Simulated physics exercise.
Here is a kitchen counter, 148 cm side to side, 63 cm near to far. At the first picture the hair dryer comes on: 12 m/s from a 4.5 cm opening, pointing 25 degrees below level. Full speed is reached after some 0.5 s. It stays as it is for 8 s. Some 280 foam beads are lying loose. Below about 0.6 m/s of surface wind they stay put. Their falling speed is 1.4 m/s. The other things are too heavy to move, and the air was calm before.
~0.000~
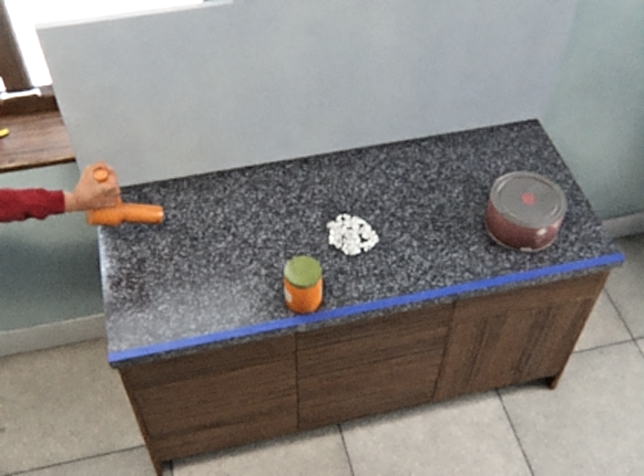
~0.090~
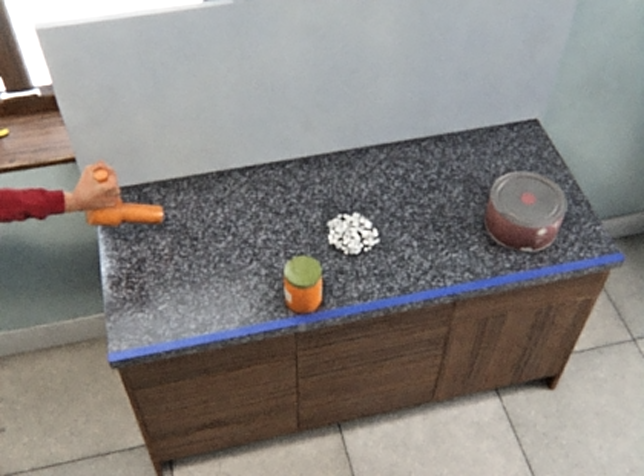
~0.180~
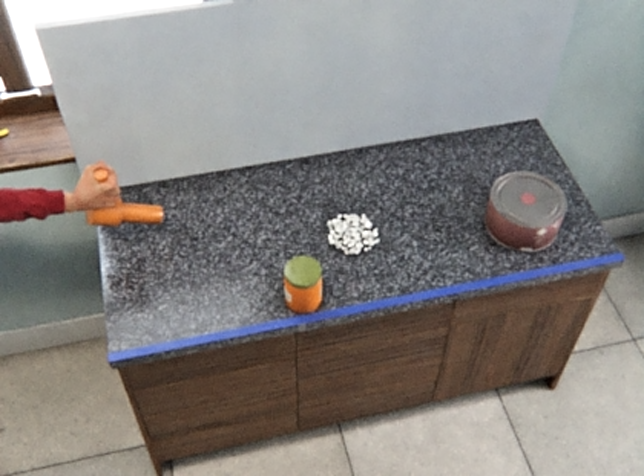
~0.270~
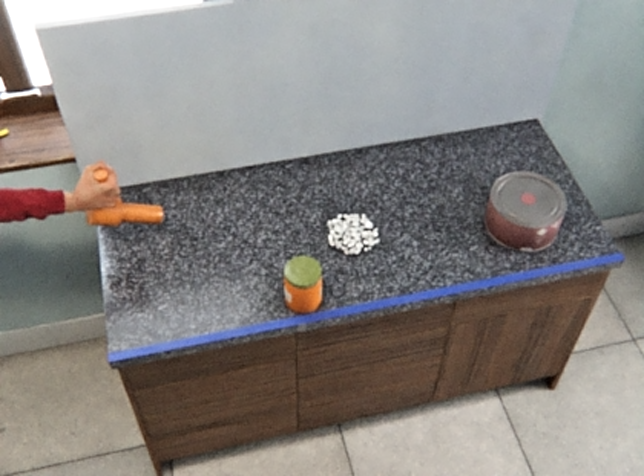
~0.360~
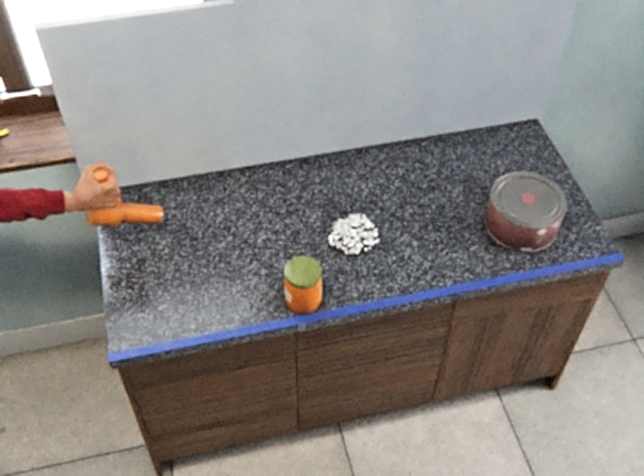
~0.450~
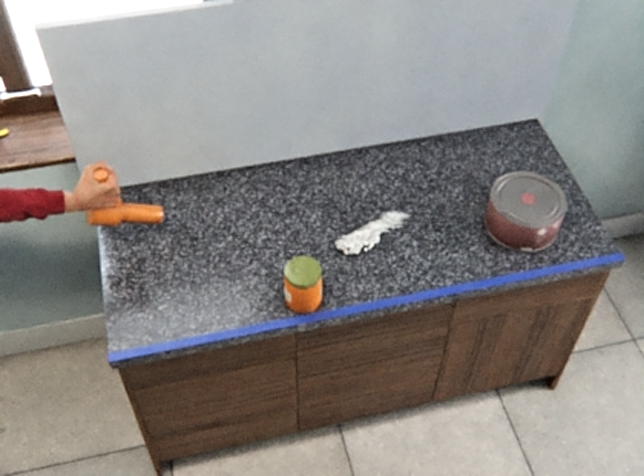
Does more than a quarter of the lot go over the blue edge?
As for a quarter going over the blue edge: Yes.
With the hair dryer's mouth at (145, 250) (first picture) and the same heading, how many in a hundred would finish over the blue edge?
It would be near 30 %.
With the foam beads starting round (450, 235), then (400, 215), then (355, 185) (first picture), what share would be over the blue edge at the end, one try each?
In that order: 70 %, 20 %, 0 %.
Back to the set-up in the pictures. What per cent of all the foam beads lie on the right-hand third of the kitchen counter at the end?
Some 10 per cent.
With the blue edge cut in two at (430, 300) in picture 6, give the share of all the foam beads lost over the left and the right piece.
Some 0 % left, 50 % right.
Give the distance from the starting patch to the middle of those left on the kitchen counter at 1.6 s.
Roughly 40 cm.
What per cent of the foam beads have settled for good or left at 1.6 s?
Some 80 per cent.
After 1.6 s the count stands so, 47 % are over the blue edge; the middle of those still in play is near (491, 213).
After 2.6 s the count stands so, 49 % are over the blue edge; the middle of those still in play is near (493, 209).
After 4.4 s the count stands so, 49 % are over the blue edge.
After 8.0 s, at the end, 49 % are over the blue edge.
